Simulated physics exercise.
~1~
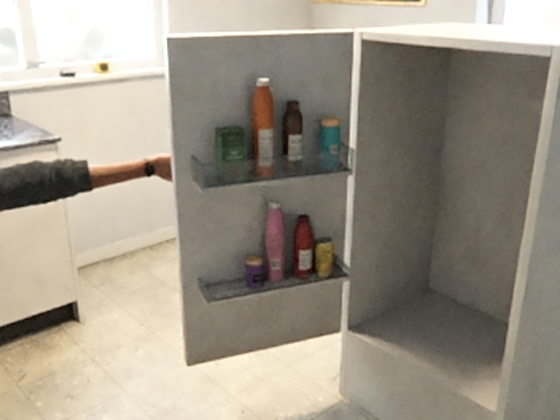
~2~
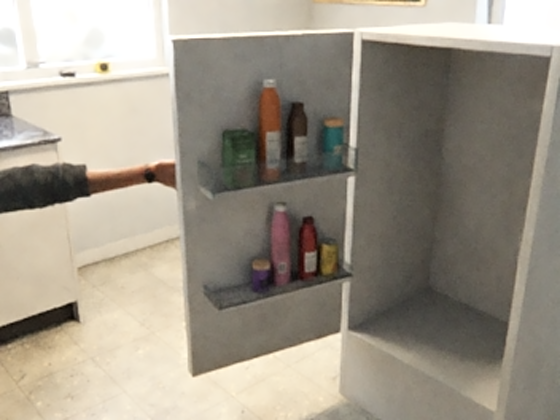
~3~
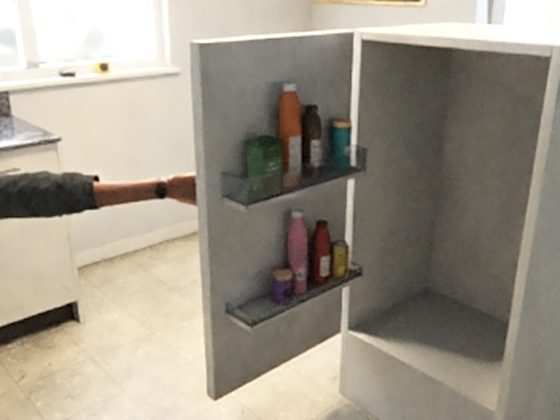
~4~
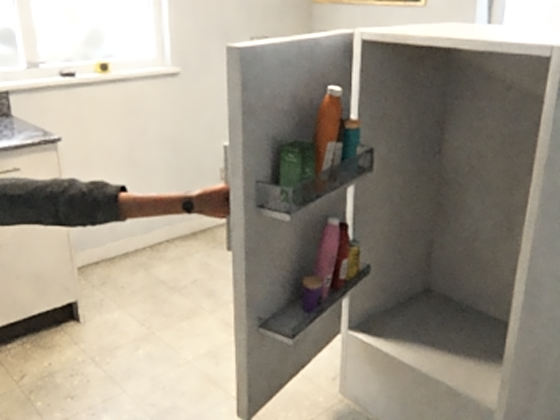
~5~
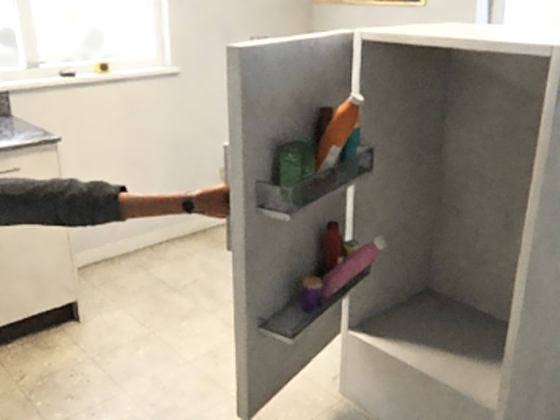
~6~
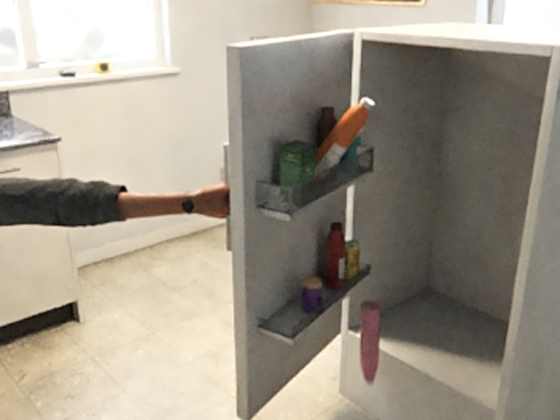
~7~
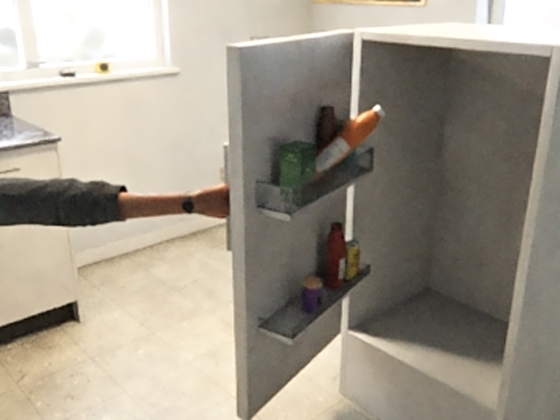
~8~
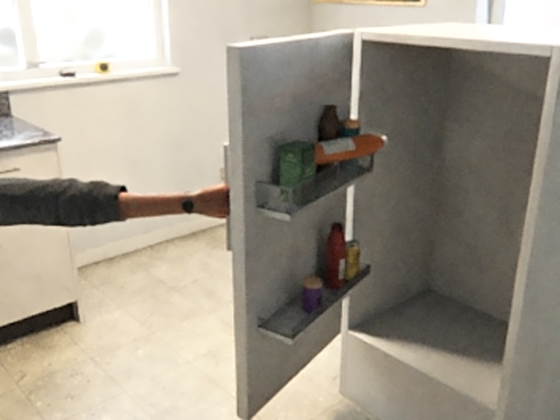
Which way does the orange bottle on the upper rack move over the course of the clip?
The orange bottle moves to the right, first along with the swinging door and then as it tips over.
